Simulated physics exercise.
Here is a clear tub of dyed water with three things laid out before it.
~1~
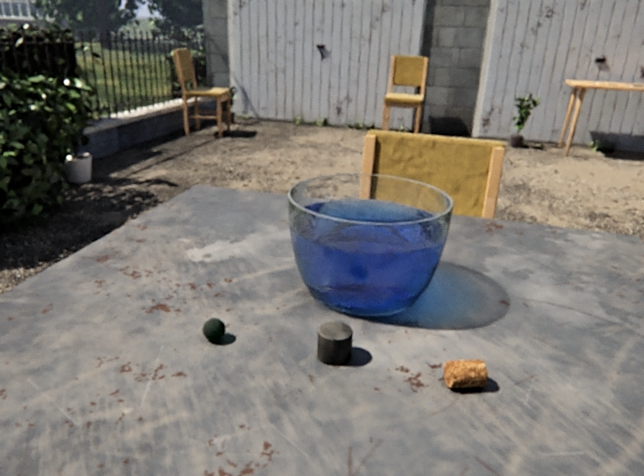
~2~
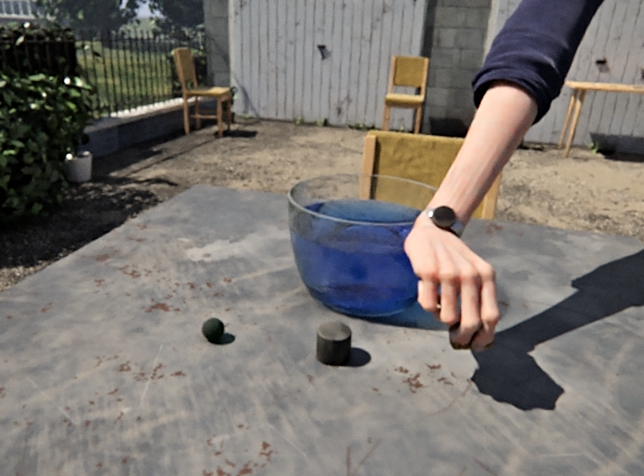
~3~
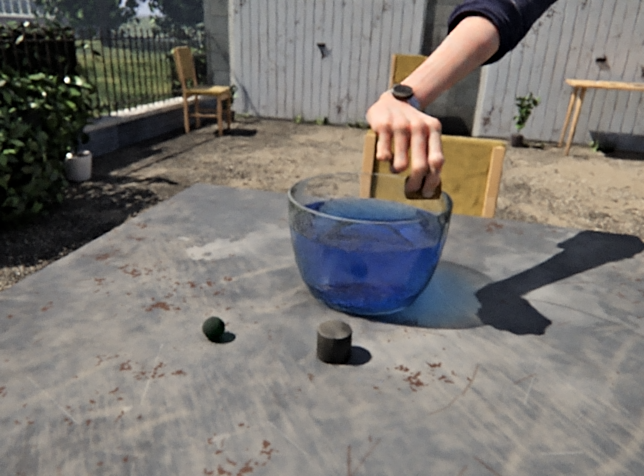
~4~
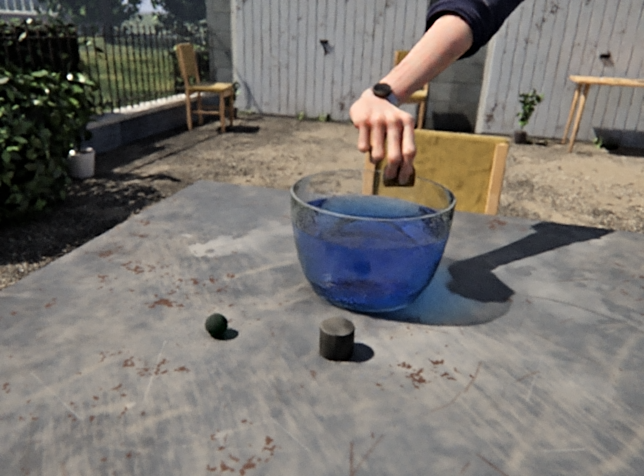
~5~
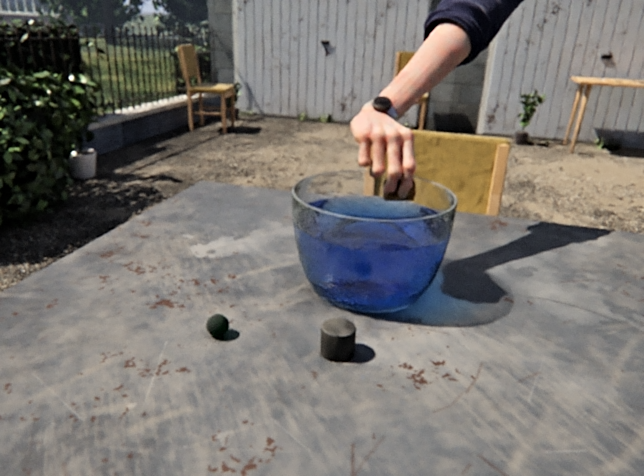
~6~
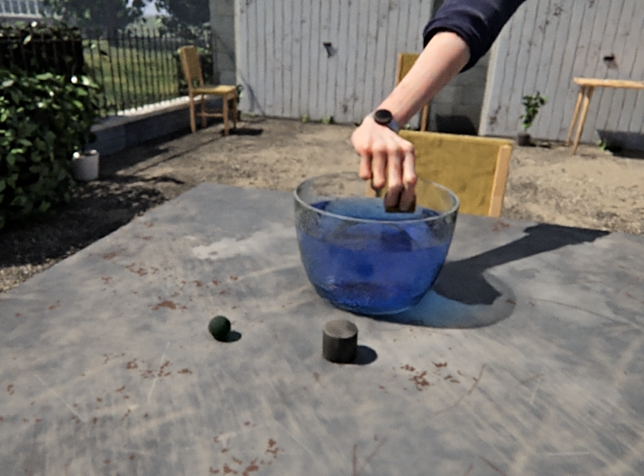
A hand picks up the cork and lowers it into a bowl of blue water.
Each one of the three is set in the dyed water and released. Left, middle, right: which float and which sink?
Left one lies at the bottom, middle one lies at the bottom, right one rests at the top.
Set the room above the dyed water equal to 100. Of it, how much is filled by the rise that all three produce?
Close to 4 percent of that free room.
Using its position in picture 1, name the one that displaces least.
That would be the piece at the far right.
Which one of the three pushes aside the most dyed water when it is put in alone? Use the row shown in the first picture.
I say the central item.
A moment on, the cork stays afloat.
Further on, the iron weight drops to the bottom.
When it is over, the glass marble drops to the bottom; afloat, cork.
